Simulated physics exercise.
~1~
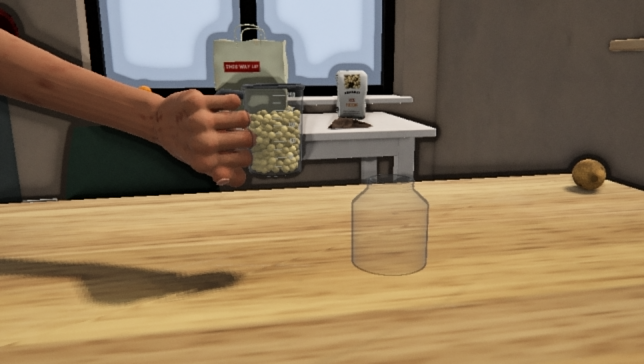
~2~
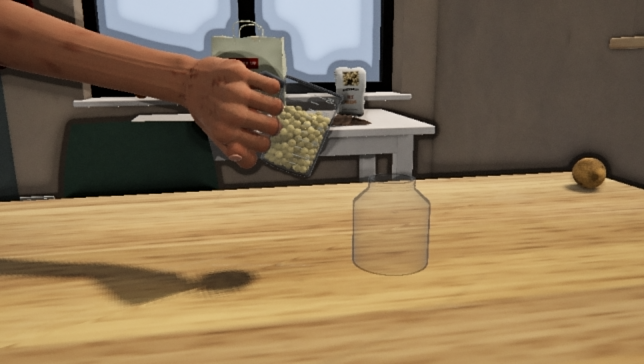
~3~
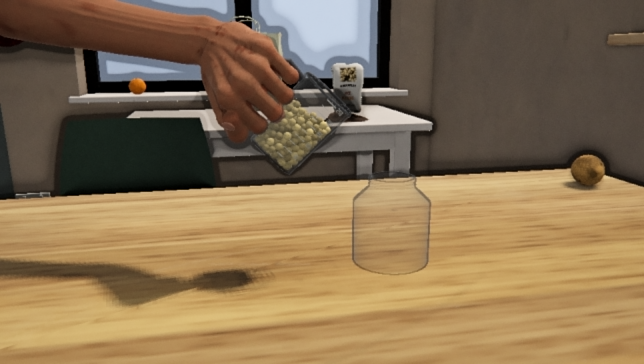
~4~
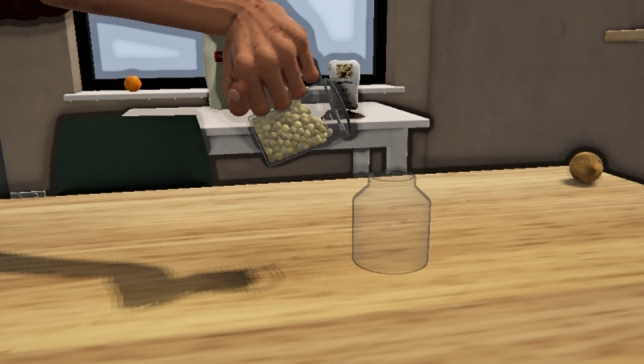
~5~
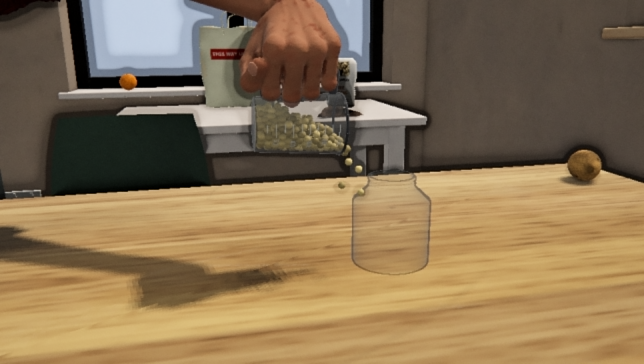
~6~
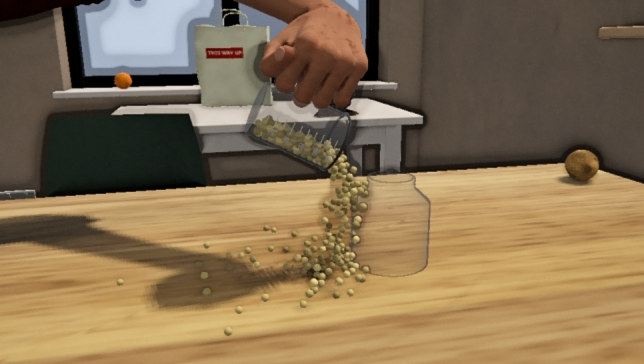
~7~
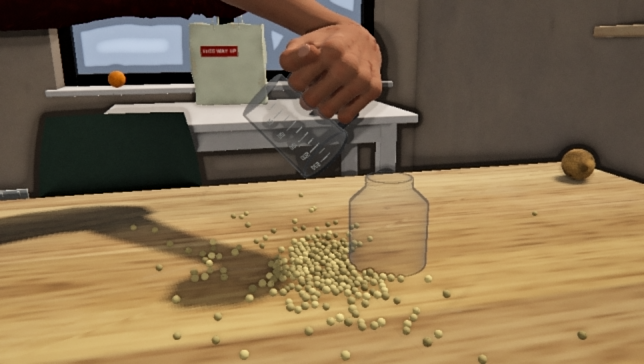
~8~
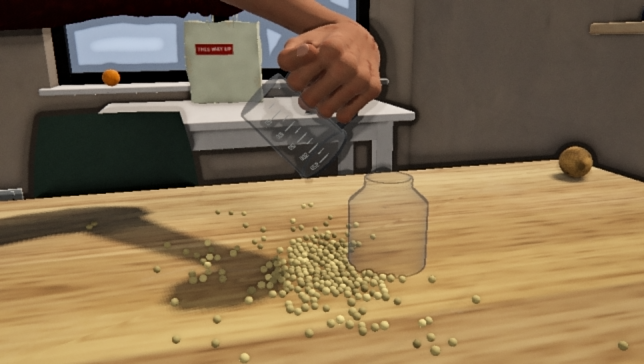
A hand tipping a clear measuring cup of pale beans beside a glass jar, spilling them all into a scattered heap on the table.
